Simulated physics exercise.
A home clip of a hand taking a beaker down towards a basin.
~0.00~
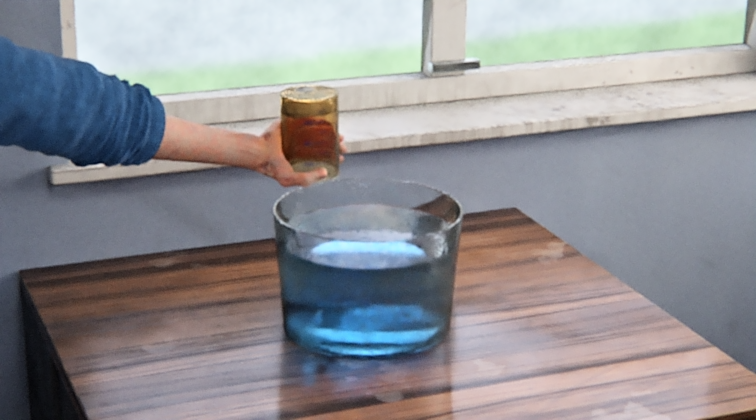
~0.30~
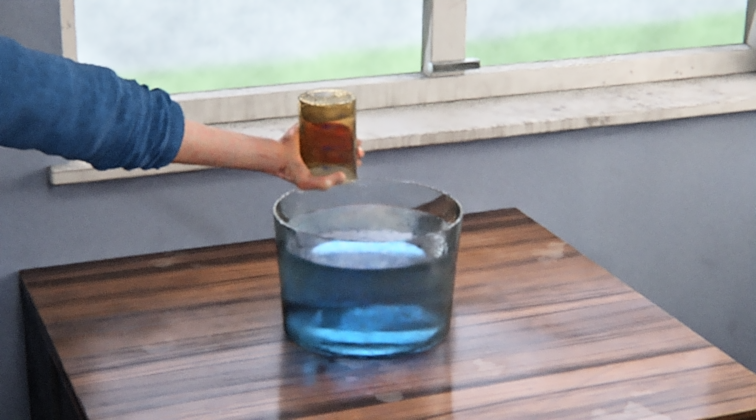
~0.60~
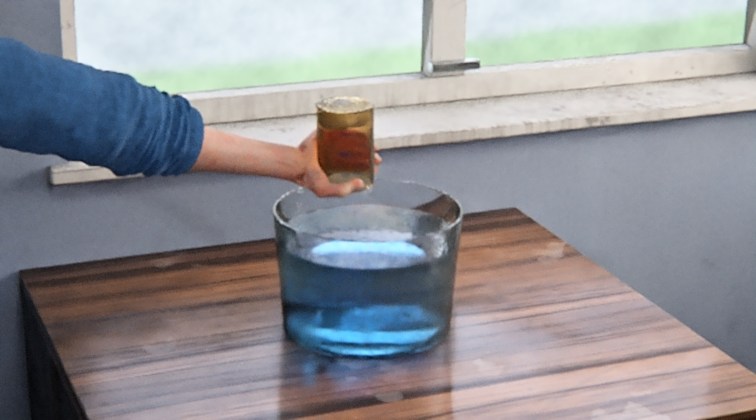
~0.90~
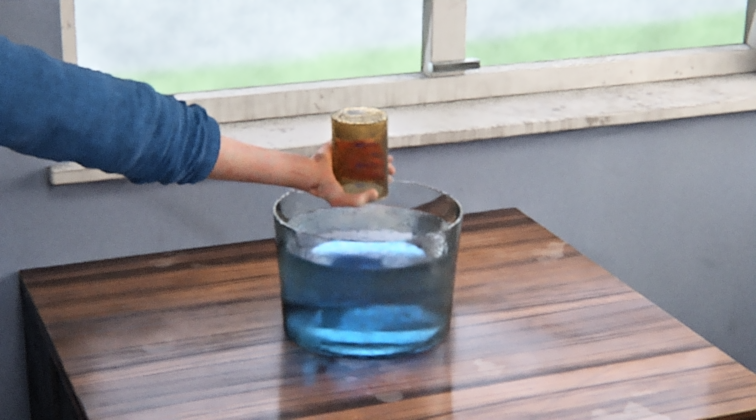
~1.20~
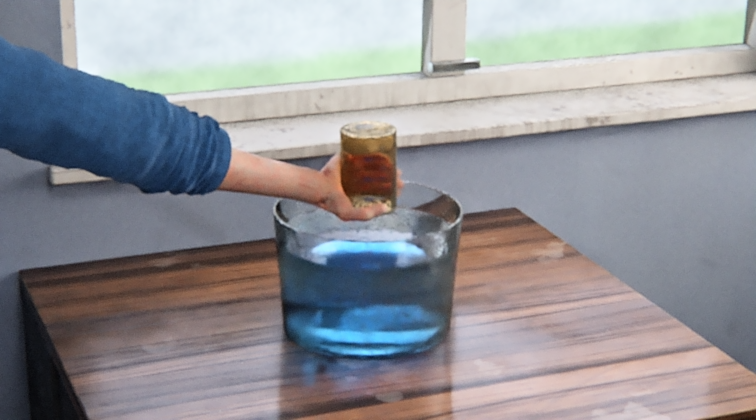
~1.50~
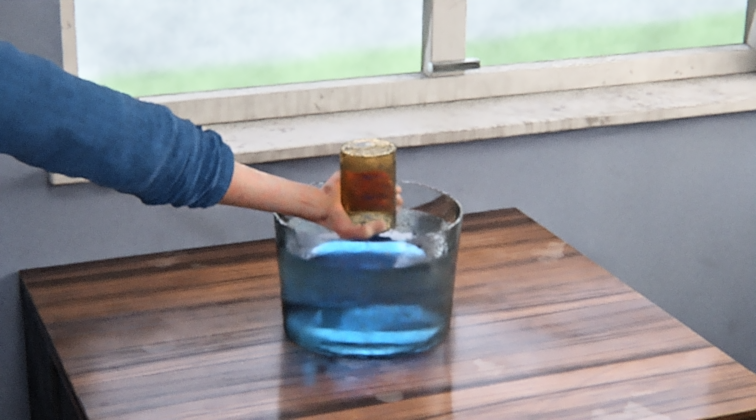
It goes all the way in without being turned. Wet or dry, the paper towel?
It remains untouched.
Around 2.0 s, the beaker enters the water.
Around 2.6 s, air is trapped inside and holds the level down.
Around 4.0 s, the beaker is under, still full of air, and the paper towel is dry.
